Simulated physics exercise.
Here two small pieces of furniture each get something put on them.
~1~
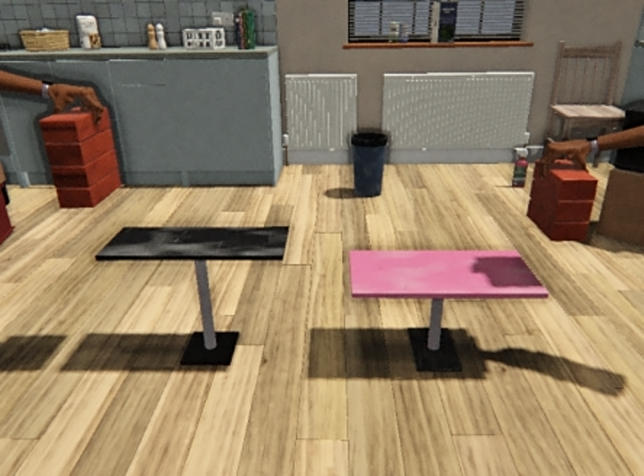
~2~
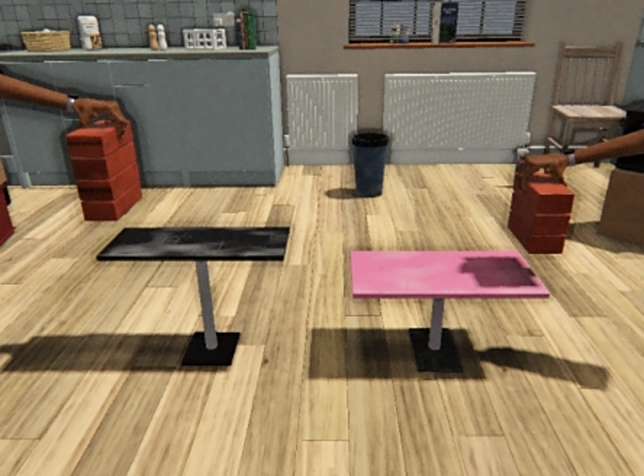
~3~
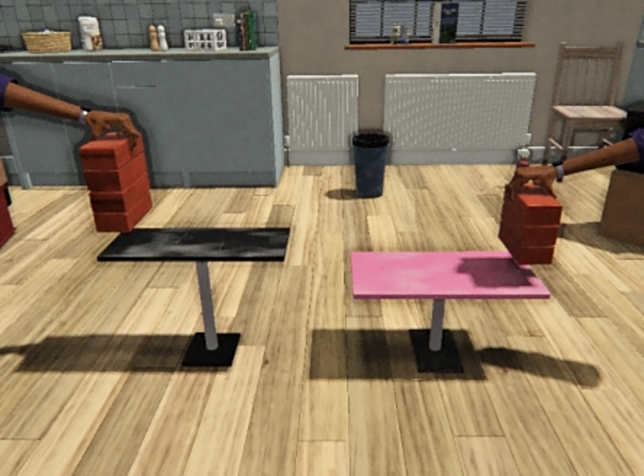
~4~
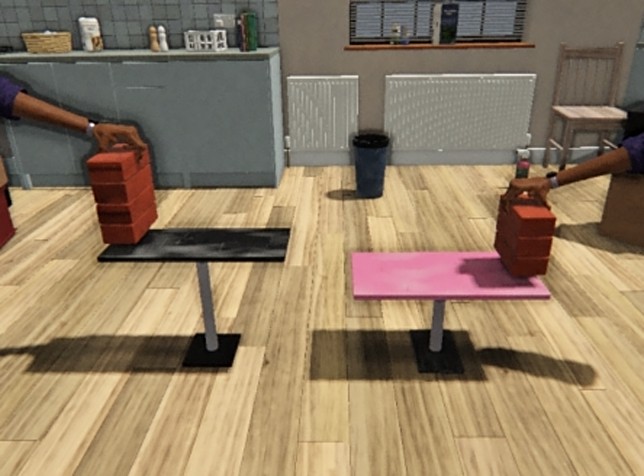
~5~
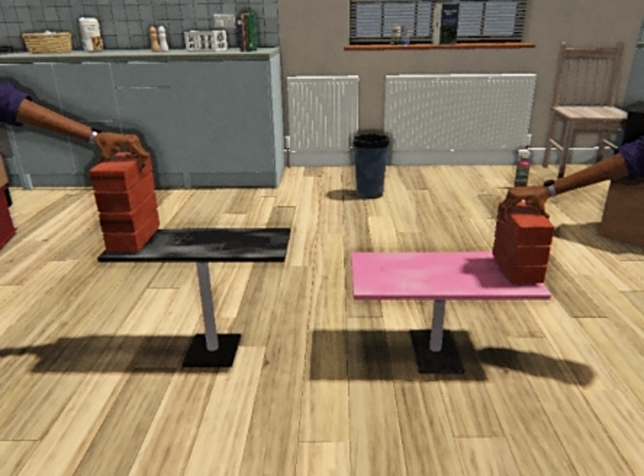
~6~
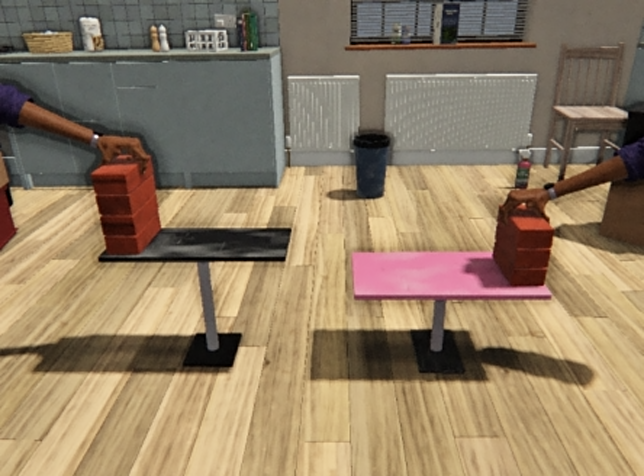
In the video, two hands carry stacks of red bricks inward from the left and right, lower them onto the outer ends of a black side table and a pink side table, and keep holding them there.
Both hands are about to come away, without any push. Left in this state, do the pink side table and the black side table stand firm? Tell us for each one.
The pink side table will fall I'd say. The black side table will fall I'd say.
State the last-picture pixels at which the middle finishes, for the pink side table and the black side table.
The first one ends at (534, 292), the second at (98, 287).
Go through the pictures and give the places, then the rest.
The first frame shows still on the way; pink side table (440, 273); black side table (198, 243); right bricks (559, 199).
The second frame shows still on the way; black side table (199, 243); left bricks (108, 170).
The third frame shows still on the way; pink side table (442, 274); right bricks (528, 223).
The fourth frame shows still on the way; black side table (200, 244); left bricks (126, 192).
The fifth frame shows still on the way; pink side table (442, 274); right bricks (521, 241).
The sixth frame shows in place, still held; pink side table (443, 274); black side table (200, 244); left bricks (129, 204).
Then, 0.38 s past the last view, pink side table leaning 23° off how it started near (478, 273); black side table leaning 11° off how it started near (175, 242).
Then, 0.56 s past the last view, pink side table leaning 54° off how it started near (520, 290); black side table leaning 35° off how it started near (137, 252).
Then, 0.68 s past the last view, pink side table leaning 53° off how it started near (532, 292); black side table leaning 61° off how it started near (110, 283).
Finally, the pink side table tips up, near (534, 292); the black side table tips up, near (98, 287).
